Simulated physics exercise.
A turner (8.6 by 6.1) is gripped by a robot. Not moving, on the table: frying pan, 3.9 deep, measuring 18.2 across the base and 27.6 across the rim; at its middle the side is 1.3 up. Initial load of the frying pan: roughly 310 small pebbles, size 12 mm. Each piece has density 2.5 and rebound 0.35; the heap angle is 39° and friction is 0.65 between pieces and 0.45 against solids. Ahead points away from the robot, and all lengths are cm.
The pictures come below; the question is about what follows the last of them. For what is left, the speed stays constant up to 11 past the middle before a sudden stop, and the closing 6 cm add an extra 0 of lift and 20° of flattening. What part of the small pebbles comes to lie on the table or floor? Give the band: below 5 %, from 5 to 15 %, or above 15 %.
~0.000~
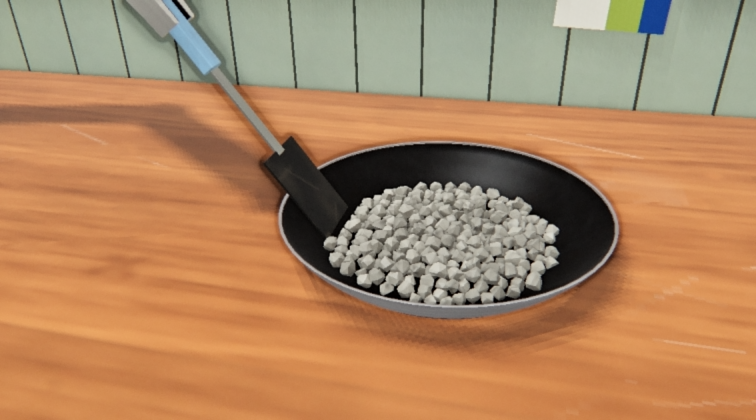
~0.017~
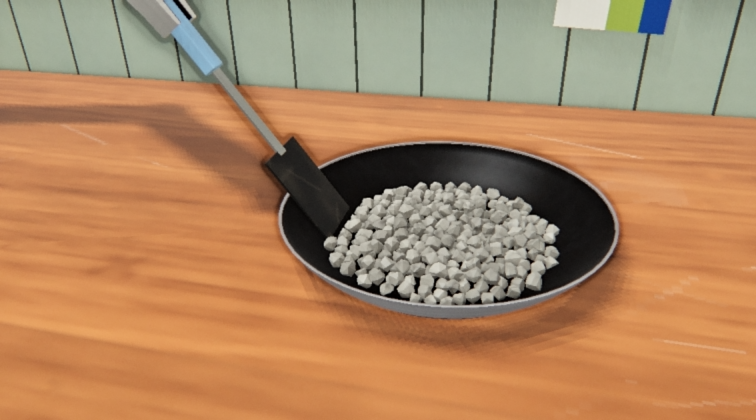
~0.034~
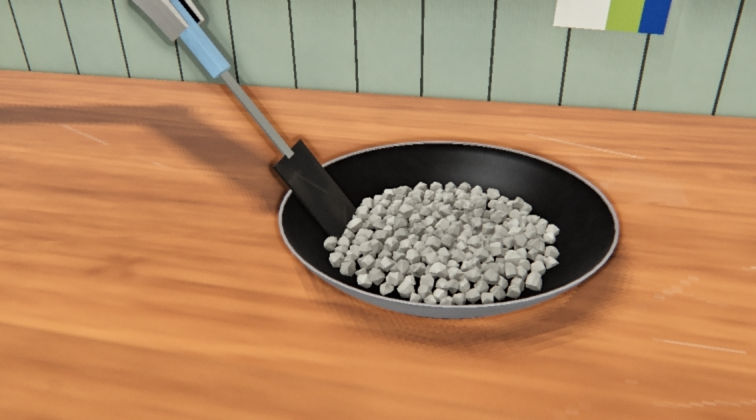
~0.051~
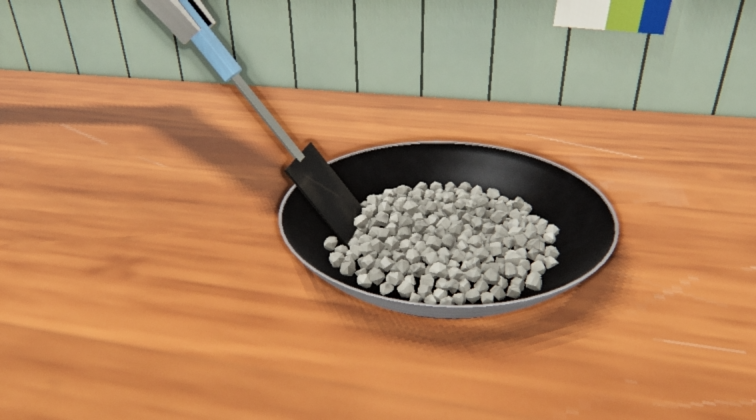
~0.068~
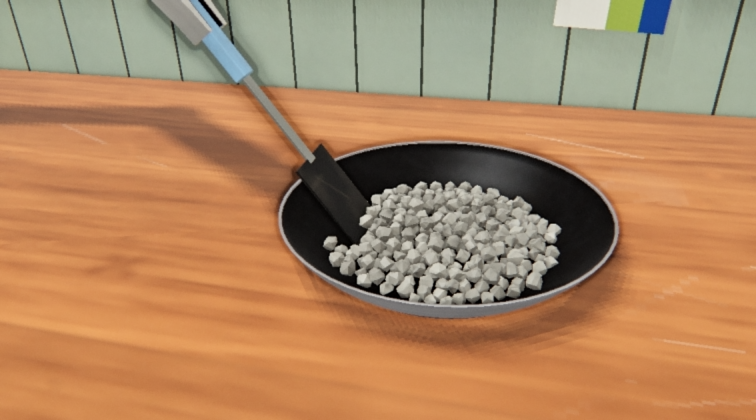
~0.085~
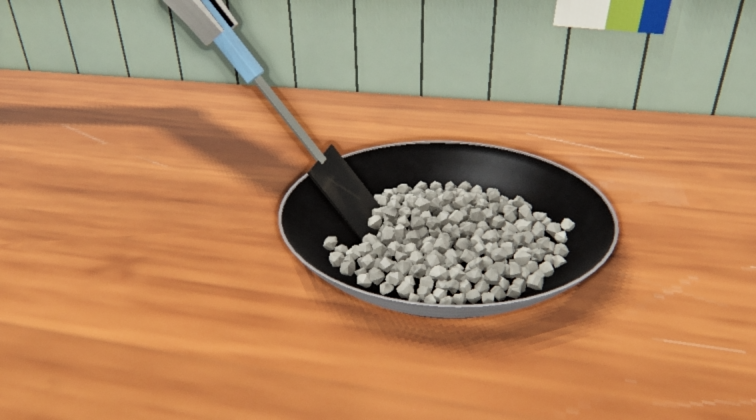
Band: Above 15 %.
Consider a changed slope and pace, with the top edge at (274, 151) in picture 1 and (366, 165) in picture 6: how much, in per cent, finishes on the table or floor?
Around 30 per cent finishes on the table or floor.
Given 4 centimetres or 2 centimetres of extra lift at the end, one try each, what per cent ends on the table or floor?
I'd put it near 20 in a hundred, then near 25 in a hundred.
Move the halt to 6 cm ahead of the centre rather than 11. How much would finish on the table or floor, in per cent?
I'd expect close to 5 per cent then.
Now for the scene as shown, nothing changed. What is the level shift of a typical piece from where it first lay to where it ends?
Some 5 centimetres.
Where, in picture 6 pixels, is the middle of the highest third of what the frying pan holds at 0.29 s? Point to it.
Near pixel (567, 222).
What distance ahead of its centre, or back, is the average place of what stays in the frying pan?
The balance point lies close to 4.0 cm ahead.
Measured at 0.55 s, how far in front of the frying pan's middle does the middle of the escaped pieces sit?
The distance is about 18 cm.
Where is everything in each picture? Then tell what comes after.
Turner top edge at (278, 149), sloping 53°; upper third of the load around (435, 227), from x 330 to 550, top at y 190; 308 in the frying pan, in the first frame.
Turner top edge at (279, 149), sloping 53°; upper third of the load around (435, 227), from x 330 to 550, top at y 190, in the second frame.
Turner top edge at (287, 152), sloping 53°; upper third of the load around (435, 227), from x 330 to 550, top at y 190, in the third frame.
Turner top edge at (298, 156), sloping 53°; upper third of the load around (433, 225), from x 330 to 550, top at y 185, in the fourth frame.
Turner top edge at (309, 157), sloping 53°; upper third of the load around (442, 223), from x 330 to 555, top at y 185, in the fifth frame.
Turner top edge at (320, 158), sloping 53°; upper third of the load around (452, 224), from x 330 to 565, top at y 185; 308 in the frying pan, in the sixth frame.
By 0.19 s, sloping 53°, highest piece 4 above the table; 308 in the frying pan.
By 0.29 s, sloping 47°, highest piece 6 above the table; 302 in the frying pan, 1 on the table or floor, 5 on the blade or in flight.
By 0.55 s, sloping 33°, highest piece 5 above the table; 248 in the frying pan, 60 on the table or floor.
By 1.60 s, sloping 33°, highest piece 5 above the table; 247 in the frying pan, 61 on the table or floor.
Final count, 247 in the frying pan, 61 on the table or floor. That is 20 % on the table or floor.
